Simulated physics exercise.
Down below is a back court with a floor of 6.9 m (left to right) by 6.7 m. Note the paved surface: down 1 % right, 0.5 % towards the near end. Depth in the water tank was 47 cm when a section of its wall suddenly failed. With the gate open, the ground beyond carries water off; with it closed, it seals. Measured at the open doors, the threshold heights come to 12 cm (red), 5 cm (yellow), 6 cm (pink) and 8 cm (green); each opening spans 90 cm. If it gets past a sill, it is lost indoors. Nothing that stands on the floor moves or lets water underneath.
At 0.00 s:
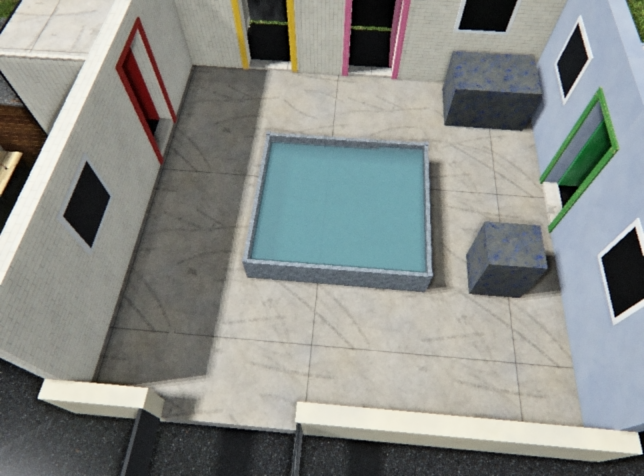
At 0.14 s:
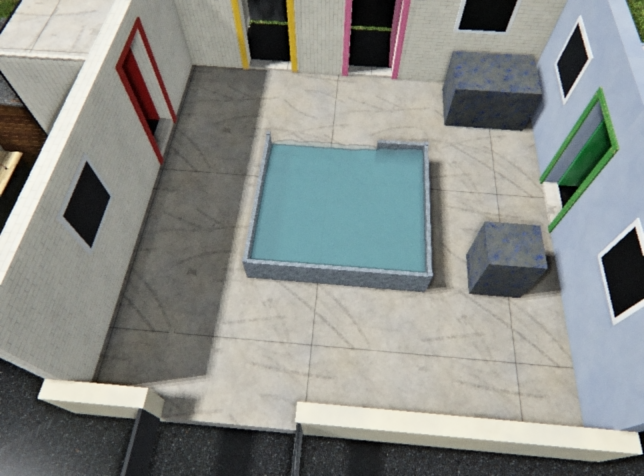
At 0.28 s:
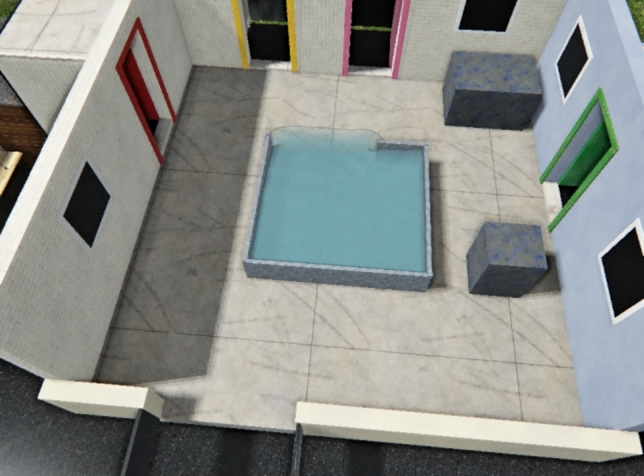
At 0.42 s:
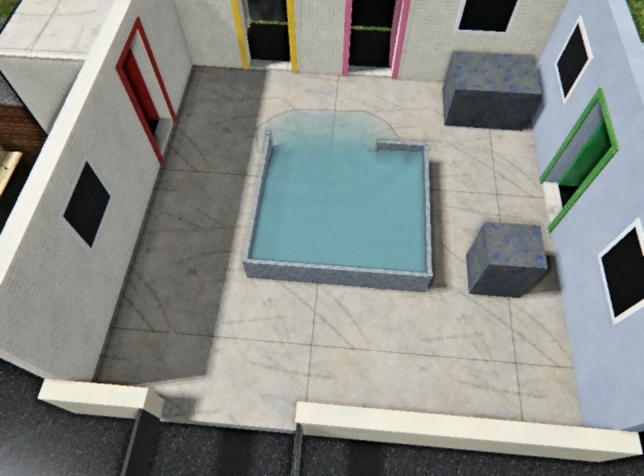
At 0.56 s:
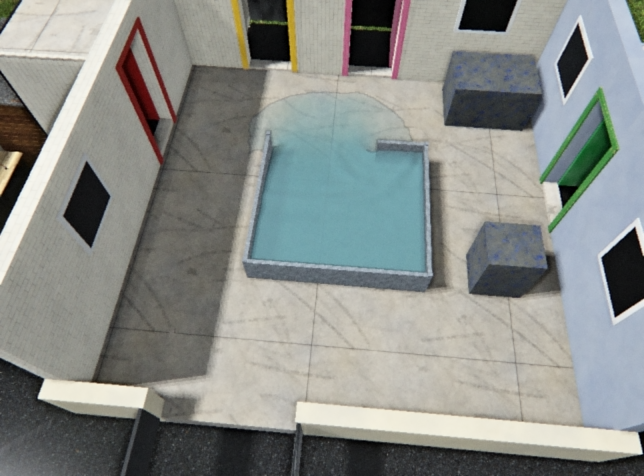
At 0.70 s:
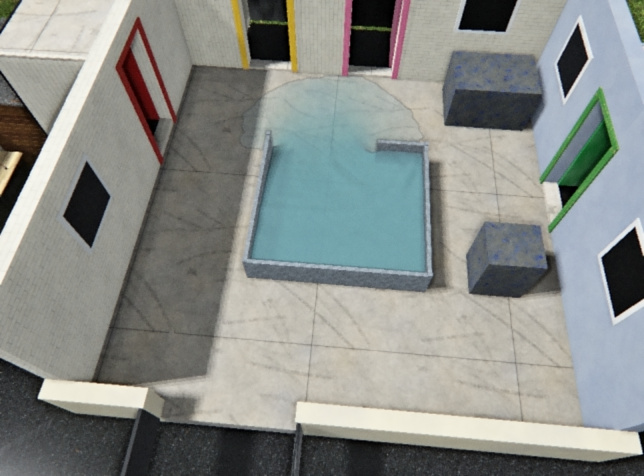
Water pouring through a gap in the far wall of a raised tank, spreading in a rounded sheet across a paved courtyard.
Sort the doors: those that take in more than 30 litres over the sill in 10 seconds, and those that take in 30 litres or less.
Sorted: The red door takes in 30 litres or less; the yellow door takes in more; the pink door takes in more; the green door takes in 30 litres or less.
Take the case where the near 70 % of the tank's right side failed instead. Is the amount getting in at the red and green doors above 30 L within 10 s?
Outcome at red: Not exceeded; outcome at green: Exceeded.
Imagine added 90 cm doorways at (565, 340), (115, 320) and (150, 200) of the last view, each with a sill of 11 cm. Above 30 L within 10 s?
The first one doesn't reach it, the second one doesn't reach it, and the third one doesn't reach it.
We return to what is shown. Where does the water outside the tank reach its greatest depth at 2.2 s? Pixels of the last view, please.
Near (321, 80).
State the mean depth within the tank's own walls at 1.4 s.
I'd put the average depth near 35 cm.
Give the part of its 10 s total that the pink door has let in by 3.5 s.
By that time, around 60 per cent.
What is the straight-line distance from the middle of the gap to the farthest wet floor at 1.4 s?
3.0 m.
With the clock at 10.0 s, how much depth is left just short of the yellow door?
I'd put it near 7.5 cm.
After 1.4 s water covers 20 % of the floor and is deepest (32 cm) near (321, 80); red door not reached, yellow door 13 cm at the sill, 4 L in, pink door 18 cm at the sill, 33 L in, green door not reached.
After 2.2 s water covers 25 % of the floor and is deepest (30 cm) near (321, 80); red door not reached, yellow door 19 cm at the sill, 51 L in, pink door 23 cm at the sill, 116 L in, green door not reached.
After 3.5 s water covers 35 % of the floor and is deepest (28 cm) near (193, 66); red door 6 cm at the sill, 0 L in, yellow door 18 cm at the sill, 154 L in, pink door 20 cm at the sill, 239 L in, green door not reached.
After 6.0 s water covers 70 % of the floor and is deepest (21 cm) near (523, 88); red door 7 cm at the sill, 0 L in, yellow door 13 cm at the sill, 248 L in, pink door 14 cm at the sill, 336 L in, green door 2 cm at the sill, 0 L in.
After 10.0 s water covers 85 % of the floor and is deepest (12 cm) near (515, 87); red door 6 cm at the sill, 0 L in, yellow door 8 cm at the sill, 303 L in, pink door 8 cm at the sill, 388 L in, green door 7 cm at the sill, 0 L in.
